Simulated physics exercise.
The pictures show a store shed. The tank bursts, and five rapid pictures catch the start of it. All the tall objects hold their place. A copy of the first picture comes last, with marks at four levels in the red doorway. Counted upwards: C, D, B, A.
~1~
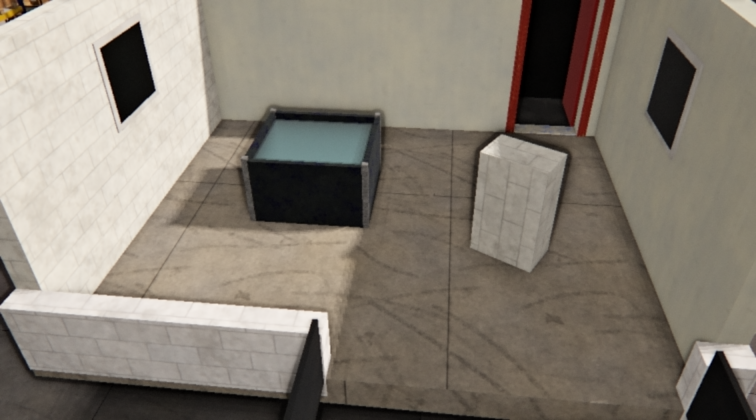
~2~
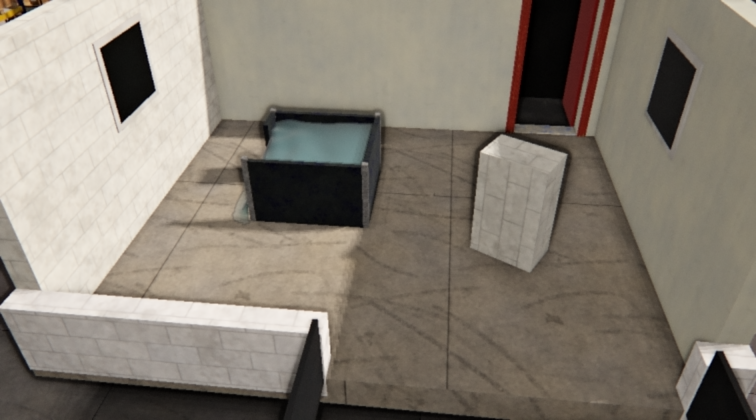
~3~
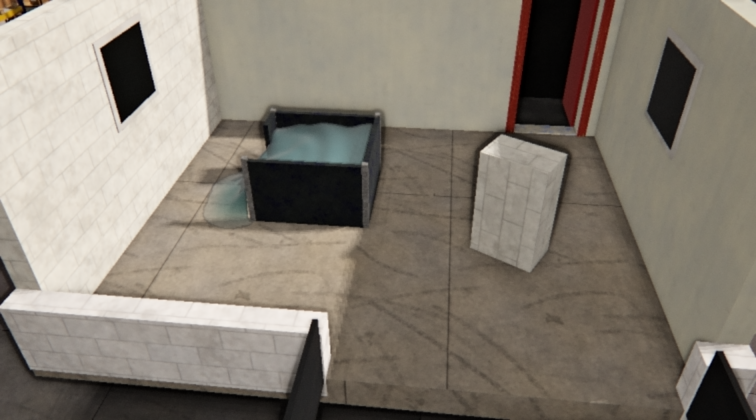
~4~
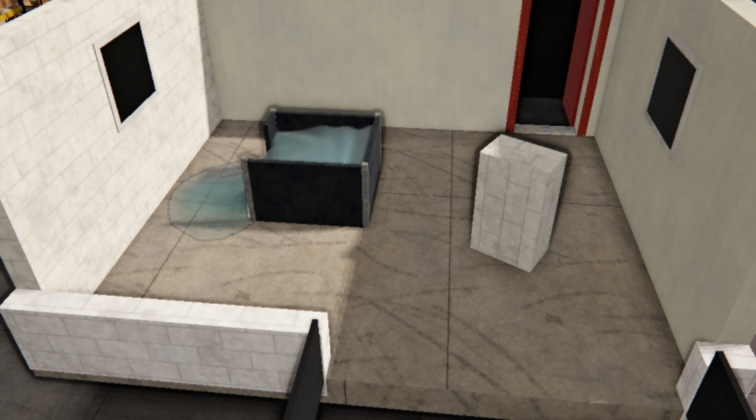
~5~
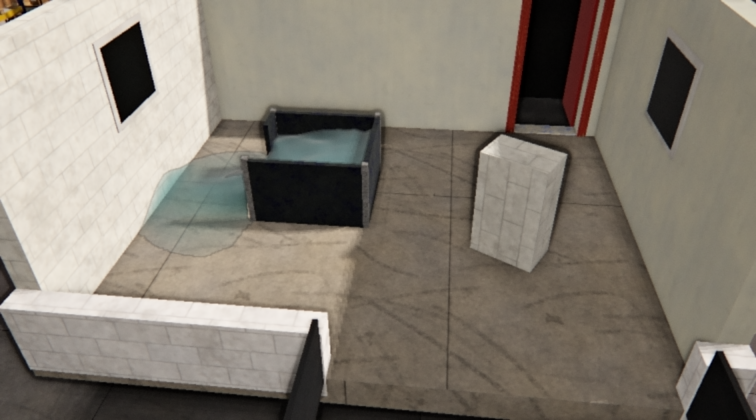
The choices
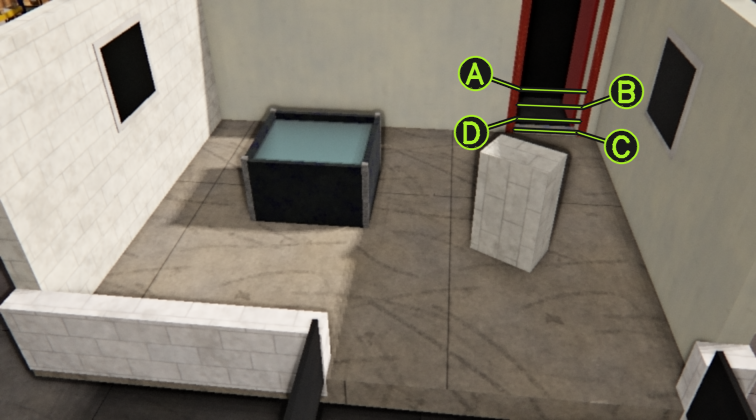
We see a walled yard with a dark tank of bluish water, a pale block-like box and a red doorway. The tank's left side opens, and water pours out, spreading leftward across the floor toward the white wall.
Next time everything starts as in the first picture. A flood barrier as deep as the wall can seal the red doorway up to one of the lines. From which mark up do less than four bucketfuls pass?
Go for C.
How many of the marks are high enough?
All four.
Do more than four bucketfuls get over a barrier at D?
No.
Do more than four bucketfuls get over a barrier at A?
No, not at all.
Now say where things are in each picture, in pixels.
Water in the tank at rest, its middle at (316, 143); foot of the red doorway at (545, 134); open gate at (507, 322).
Water covers 1 % of the ground and shows as far out as (250, 191).
Water covers 3 % of the ground and shows as far out as (224, 181).
Water covers 6 % of the ground and shows as far out as (181, 189).
Water covers 10 % of the ground and shows as far out as (191, 161).
On the marked copy, A at (552, 90); B at (550, 106); C at (545, 131); D at (547, 120); from the bottom up C, D, B, A.
For height A, nothing gets over.
For height B, nothing gets over.
For height C, a bucket or two gets in.
For height D, nothing gets over.
